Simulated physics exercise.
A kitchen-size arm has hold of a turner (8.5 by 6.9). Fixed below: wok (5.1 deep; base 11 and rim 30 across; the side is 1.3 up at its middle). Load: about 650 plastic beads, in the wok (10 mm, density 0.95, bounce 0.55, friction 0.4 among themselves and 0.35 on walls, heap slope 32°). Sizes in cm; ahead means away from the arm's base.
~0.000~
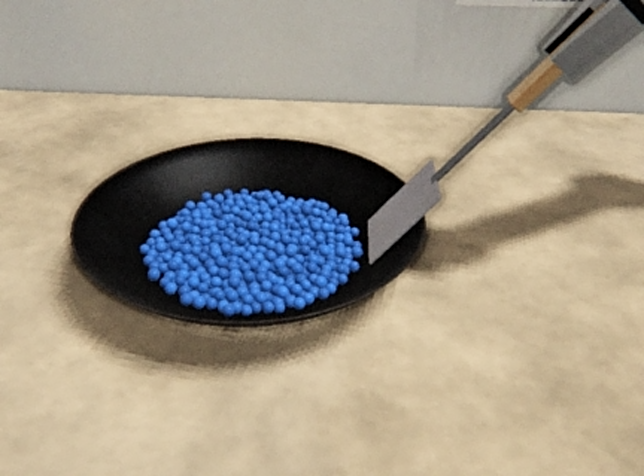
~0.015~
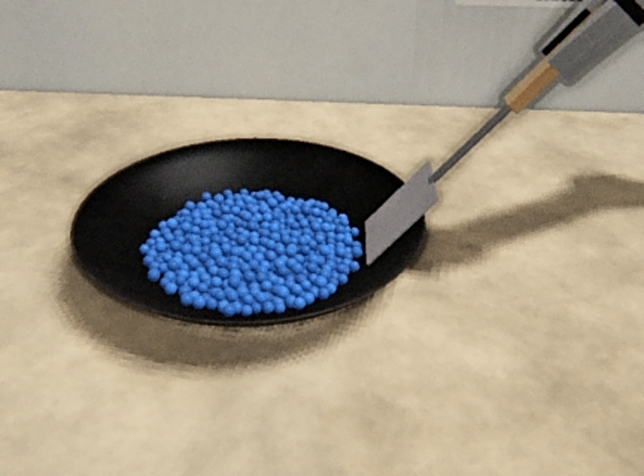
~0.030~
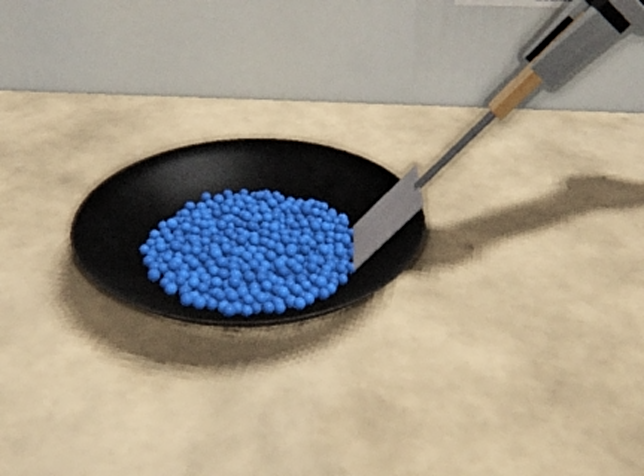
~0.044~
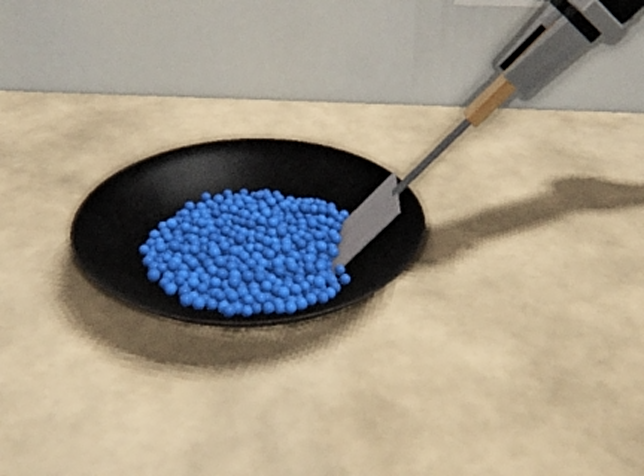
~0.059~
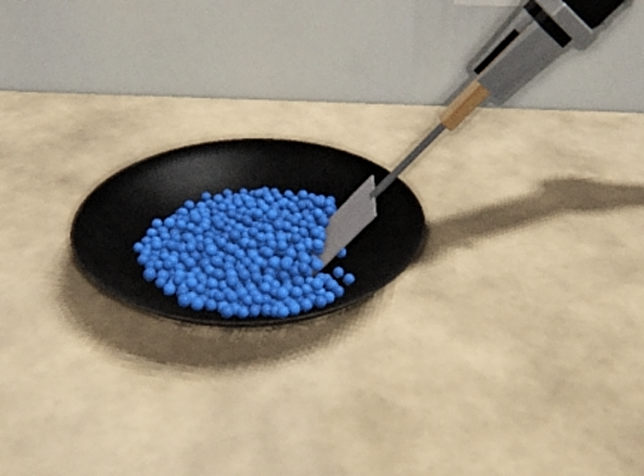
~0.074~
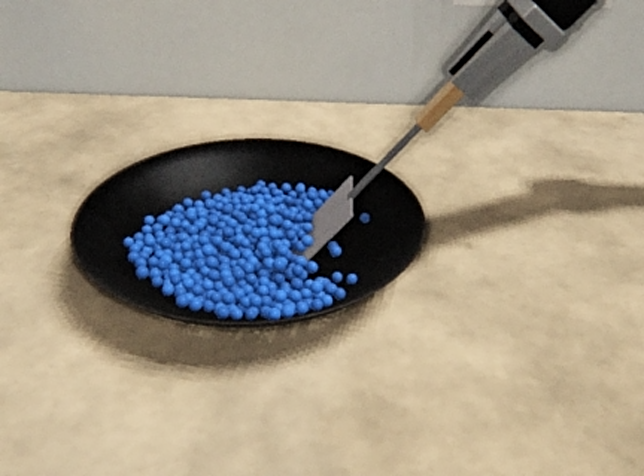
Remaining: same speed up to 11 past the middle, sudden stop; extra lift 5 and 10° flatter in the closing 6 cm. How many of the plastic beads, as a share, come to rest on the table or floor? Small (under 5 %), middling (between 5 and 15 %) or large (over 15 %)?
Answer: Large; over 15 % of the plastic beads finish on the table or floor.
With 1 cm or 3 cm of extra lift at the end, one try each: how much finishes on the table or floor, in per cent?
About 30 and 25 per cent.
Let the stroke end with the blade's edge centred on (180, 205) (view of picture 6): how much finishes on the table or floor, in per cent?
Some 10 per cent.
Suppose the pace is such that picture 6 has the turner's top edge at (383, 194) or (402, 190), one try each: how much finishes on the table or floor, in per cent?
Some 15 and 10 per cent.
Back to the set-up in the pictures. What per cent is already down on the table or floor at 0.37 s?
Some 10 per cent.
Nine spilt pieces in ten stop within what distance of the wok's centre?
Roughly 135 cm.
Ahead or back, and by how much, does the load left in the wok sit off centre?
Some 3.0 cm ahead.
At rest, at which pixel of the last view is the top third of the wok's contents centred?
Near (182, 231).
By 0.11 s, sloping 52°, highest piece 6 above the table; 649 in the wok.
By 0.15 s, sloping 50°, highest piece 7 above the table; 649 in the wok.
By 0.37 s, sloping 42°, highest piece 16 above the table; 487 in the wok, 55 on the table or floor, 107 on the blade or in flight.
By 1.42 s, sloping 42°, highest piece 4 above the table; 487 in the wok, 162 on the table or floor.
Final count, 487 in the wok, 162 on the table or floor. That is 25 % on the table or floor.
